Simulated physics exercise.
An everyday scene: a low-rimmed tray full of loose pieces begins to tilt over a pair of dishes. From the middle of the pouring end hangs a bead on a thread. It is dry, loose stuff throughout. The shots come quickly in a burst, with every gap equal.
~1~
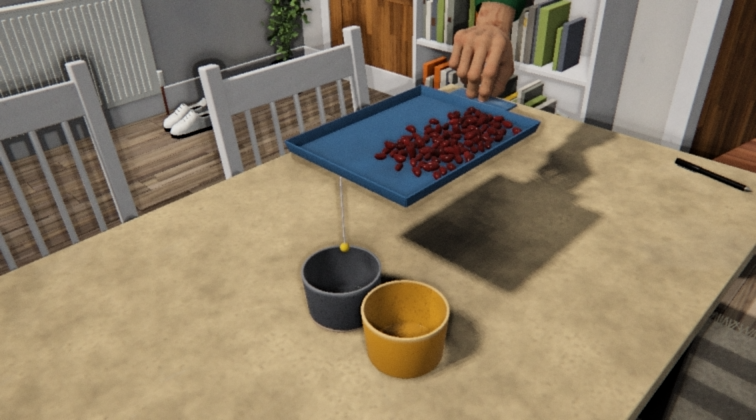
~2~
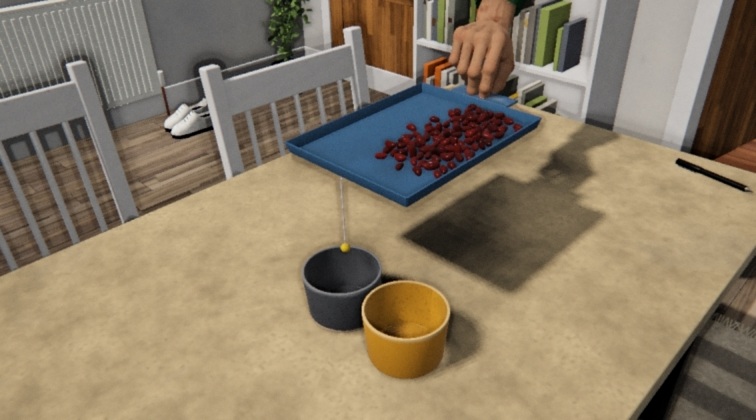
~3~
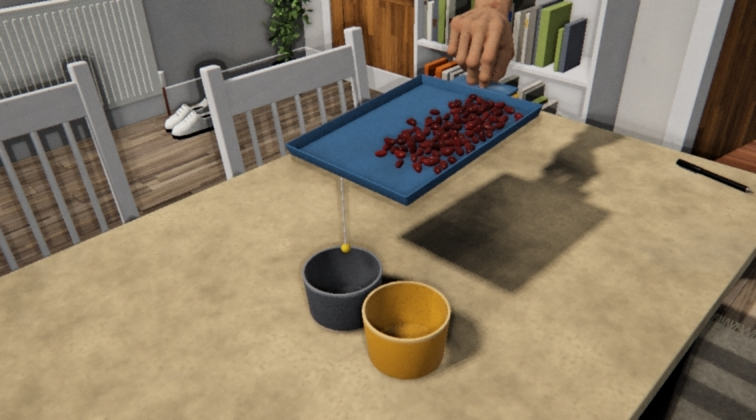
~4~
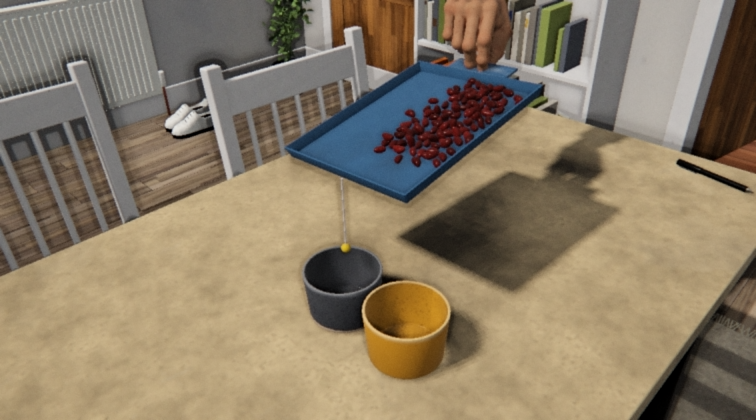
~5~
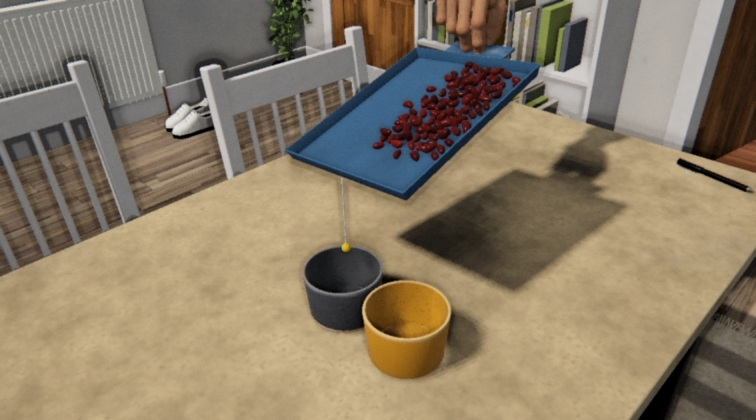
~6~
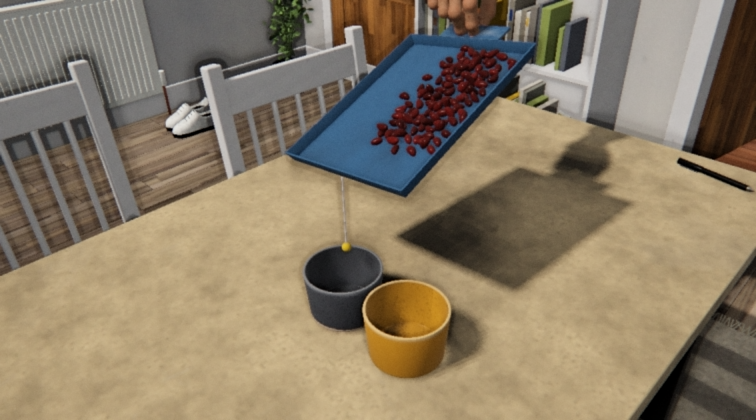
A hand raising the far end of a blue tray of red beans, tilting it above dark grey and yellow dishes.
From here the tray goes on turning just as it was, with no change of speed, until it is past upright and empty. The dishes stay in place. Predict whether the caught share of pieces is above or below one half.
Between them the dishes get the lesser amount.
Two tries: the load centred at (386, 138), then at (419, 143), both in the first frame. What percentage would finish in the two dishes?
You'd get near 10 percent first and near 10 percent after that.
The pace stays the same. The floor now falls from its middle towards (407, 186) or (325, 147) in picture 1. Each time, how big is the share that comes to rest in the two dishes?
Respectively close to 60 and 0 in a hundred.
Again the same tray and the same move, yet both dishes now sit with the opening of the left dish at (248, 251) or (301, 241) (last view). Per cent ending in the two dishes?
The first try yields 40% and the second yields 60%.
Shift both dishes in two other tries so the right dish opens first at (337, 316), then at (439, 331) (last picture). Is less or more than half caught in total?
In the first position shy of half, in the second shy of half.
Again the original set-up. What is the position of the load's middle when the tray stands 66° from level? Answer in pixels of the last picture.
Somewhere around pixel (323, 156) in the last picture.
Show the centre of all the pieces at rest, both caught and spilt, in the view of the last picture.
Last view, resting centre - approx. (281, 282).
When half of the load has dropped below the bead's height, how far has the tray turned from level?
I'd put it at about 95 degrees.
Just after the last frame, tray tipped steeply; the larger part on the tray; just a few outside both; about a tenth in the air.
A moment on, tray tipped past a quarter turn; roughly a quarter on the tray; about a tenth in the left dish; roughly half outside both; roughly a quarter in the air.
Further on, tray tipped past a quarter turn; about a tenth in the left dish; the larger part outside both.
When it is over, tray tipped past a quarter turn; not one in the right dish; about a tenth in the left dish; the larger part outside both.
